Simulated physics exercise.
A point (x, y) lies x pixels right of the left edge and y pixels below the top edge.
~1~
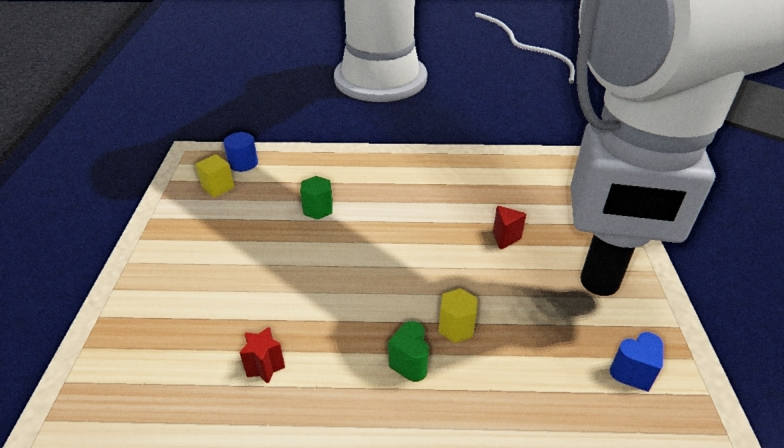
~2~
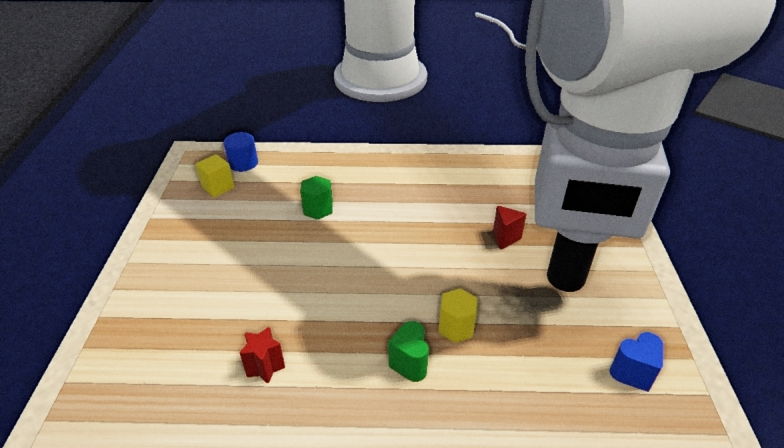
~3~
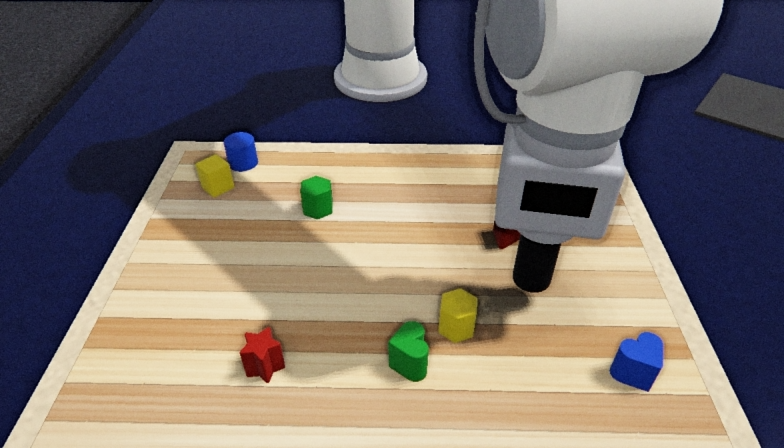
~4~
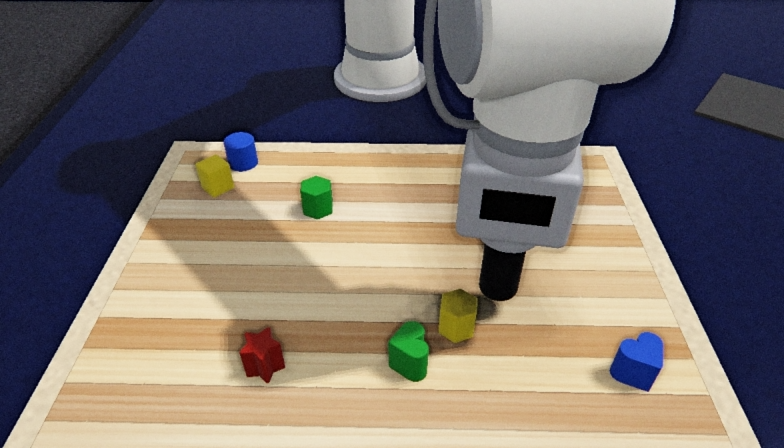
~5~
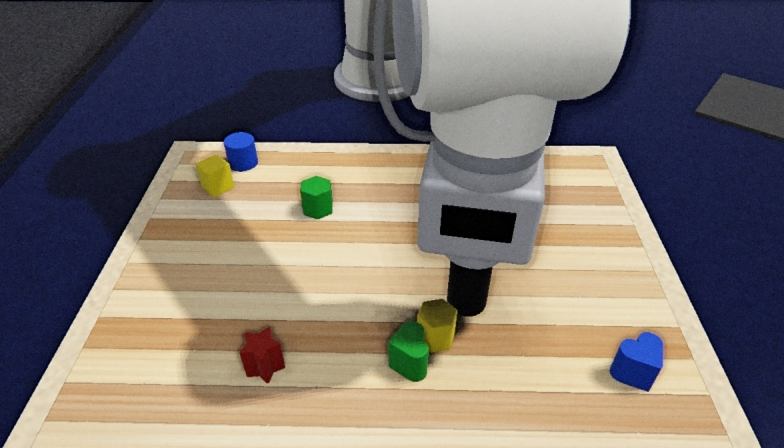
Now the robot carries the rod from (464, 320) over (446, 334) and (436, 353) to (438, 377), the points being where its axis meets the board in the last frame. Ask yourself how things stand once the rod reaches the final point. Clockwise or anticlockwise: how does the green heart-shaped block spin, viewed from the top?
Rotation: Counter-clockwise.
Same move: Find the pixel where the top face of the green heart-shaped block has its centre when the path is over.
In the picture, it is at (380, 356).
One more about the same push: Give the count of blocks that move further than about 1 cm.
2.
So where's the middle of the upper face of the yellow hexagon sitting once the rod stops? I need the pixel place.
If I read the scene right, the answer is (398, 329).
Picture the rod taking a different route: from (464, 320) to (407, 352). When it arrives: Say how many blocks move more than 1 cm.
That makes 2 blocks.
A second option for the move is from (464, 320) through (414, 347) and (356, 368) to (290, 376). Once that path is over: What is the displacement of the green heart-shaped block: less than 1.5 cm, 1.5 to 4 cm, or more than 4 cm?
It is going to finish beyond 4 cm from where it is now.
On the path given first. Halfway along, rod (441, 327); green heart-shaped block (386, 352), turned 60° anticlockwise; yellow hexagon (403, 326), turned 35° clockwise.
At the end, rod (440, 361); green heart-shaped block (380, 356), turned 60° anticlockwise; yellow hexagon (398, 329), turned 45° clockwise.
